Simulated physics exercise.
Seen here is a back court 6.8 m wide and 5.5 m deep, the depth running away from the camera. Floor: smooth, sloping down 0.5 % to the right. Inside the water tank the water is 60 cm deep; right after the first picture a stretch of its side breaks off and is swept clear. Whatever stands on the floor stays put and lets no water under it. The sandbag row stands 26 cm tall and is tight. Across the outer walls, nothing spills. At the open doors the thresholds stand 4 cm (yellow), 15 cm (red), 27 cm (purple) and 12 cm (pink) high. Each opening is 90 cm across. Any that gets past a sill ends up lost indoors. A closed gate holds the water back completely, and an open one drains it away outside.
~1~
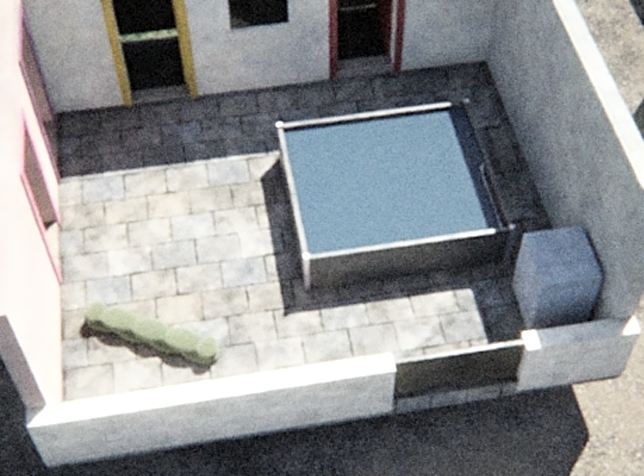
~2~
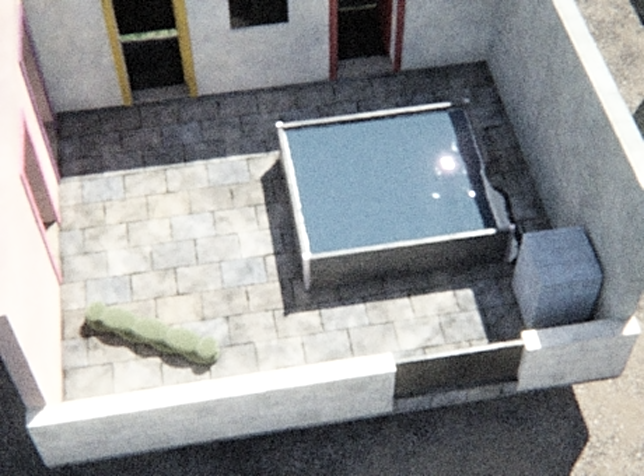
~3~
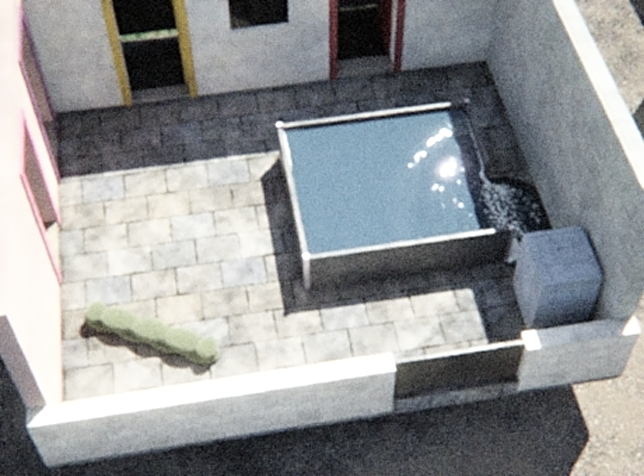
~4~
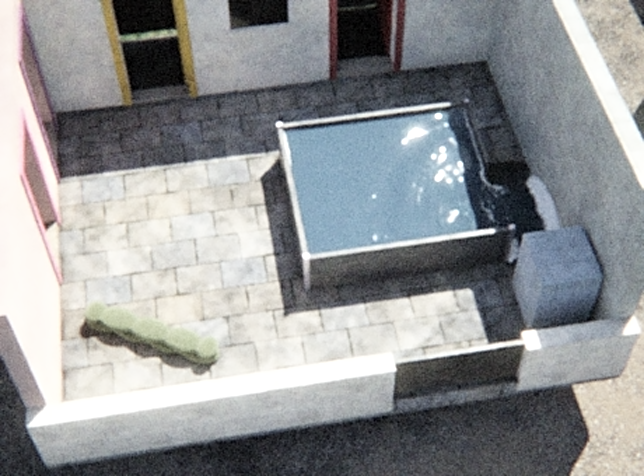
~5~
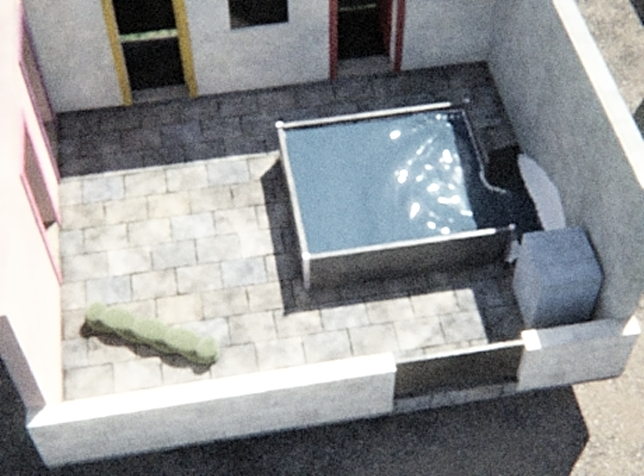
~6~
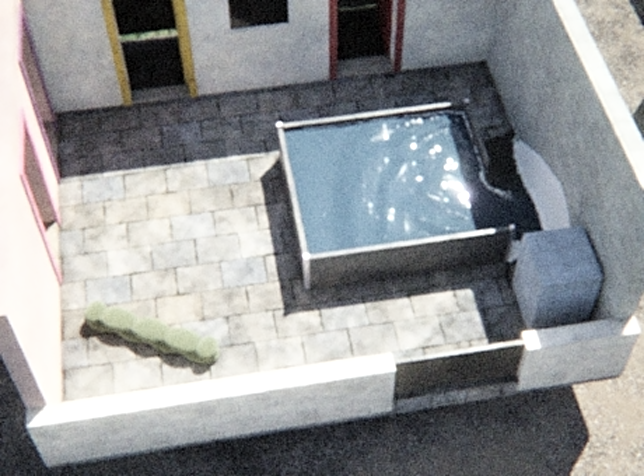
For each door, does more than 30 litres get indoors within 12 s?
Door by door: Yellow door - yes; red door - no; purple door - no; pink door - no.
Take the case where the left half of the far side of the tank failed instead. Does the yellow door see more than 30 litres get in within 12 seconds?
Well, at yellow it would be too much.
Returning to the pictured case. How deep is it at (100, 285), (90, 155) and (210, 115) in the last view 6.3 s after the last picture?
Depth readings in turn - 6, 16, 4 cm.
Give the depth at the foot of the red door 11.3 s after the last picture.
Roughly 7.0 centimetres.
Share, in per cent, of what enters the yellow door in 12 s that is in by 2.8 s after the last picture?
0 per cent, roughly.
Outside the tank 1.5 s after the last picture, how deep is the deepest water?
It gets to some 52 cm.
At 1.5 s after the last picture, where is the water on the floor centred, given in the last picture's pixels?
I'd say somewhere around (431, 211).
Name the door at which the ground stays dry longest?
Last: Purple.
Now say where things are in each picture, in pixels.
The water tank at (391, 179) is whole and still, 60 cm deep, in the first picture.
The front is at a hidden place, 0.6 m from the gap at (493, 214); 0.3 m2 of floor is under water; 60 cm left at the back of the water tank, in the second picture.
The front is at (528, 189), 0.9 m from the gap at (493, 217); 0.9 m2 of floor is under water; 60 cm left at the back of the water tank, in the third picture.
Water pours out at (493, 218) and has run 1.2 m, to (528, 170); typically 13 cm deep outside, 60 cm at the water tank's back, in the fourth picture.
Water pours out at (493, 218) and has run 1.5 m, to (521, 152); typically 14 cm deep outside, 60 cm at the water tank's back, in the fifth picture.
The front is at (514, 134), 1.8 m from the gap at (493, 217); 1.8 m2 of floor is under water; 60 cm left at the back of the water tank, in the sixth picture.
Then, 0.7 s after the last picture water covers 15 % of the floor and is deepest (60 cm) near (552, 274); yellow door not reached, red door not reached, purple door not reached, pink door not reached.
Then, 1.5 s after the last picture water covers 30 % of the floor and is deepest (52 cm) near (552, 274); yellow door not reached, red door 6 cm at the sill, 0 L in, purple door not reached, pink door not reached.
Then, 2.8 s after the last picture water covers 55 % of the floor and is deepest (35 cm) near (450, 68); yellow door not reached, red door 12 cm at the sill, 0 L in, purple door not reached, pink door not reached.
Then, 6.3 s after the last picture water covers 95 % of the floor and is deepest (22 cm) near (552, 274); yellow door 3 cm at the sill, 0 L in, red door 11 cm at the sill, 0 L in, purple door 17 cm at the sill, 0 L in, pink door 10 cm at the sill, 1 L in.
Then, 11.3 s after the last picture water covers 95 % of the floor and is deepest (15 cm) near (281, 216); yellow door 11 cm at the sill, 114 L in, red door 7 cm at the sill, 0 L in, purple door 11 cm at the sill, 0 L in, pink door 11 cm at the sill, 3 L in.
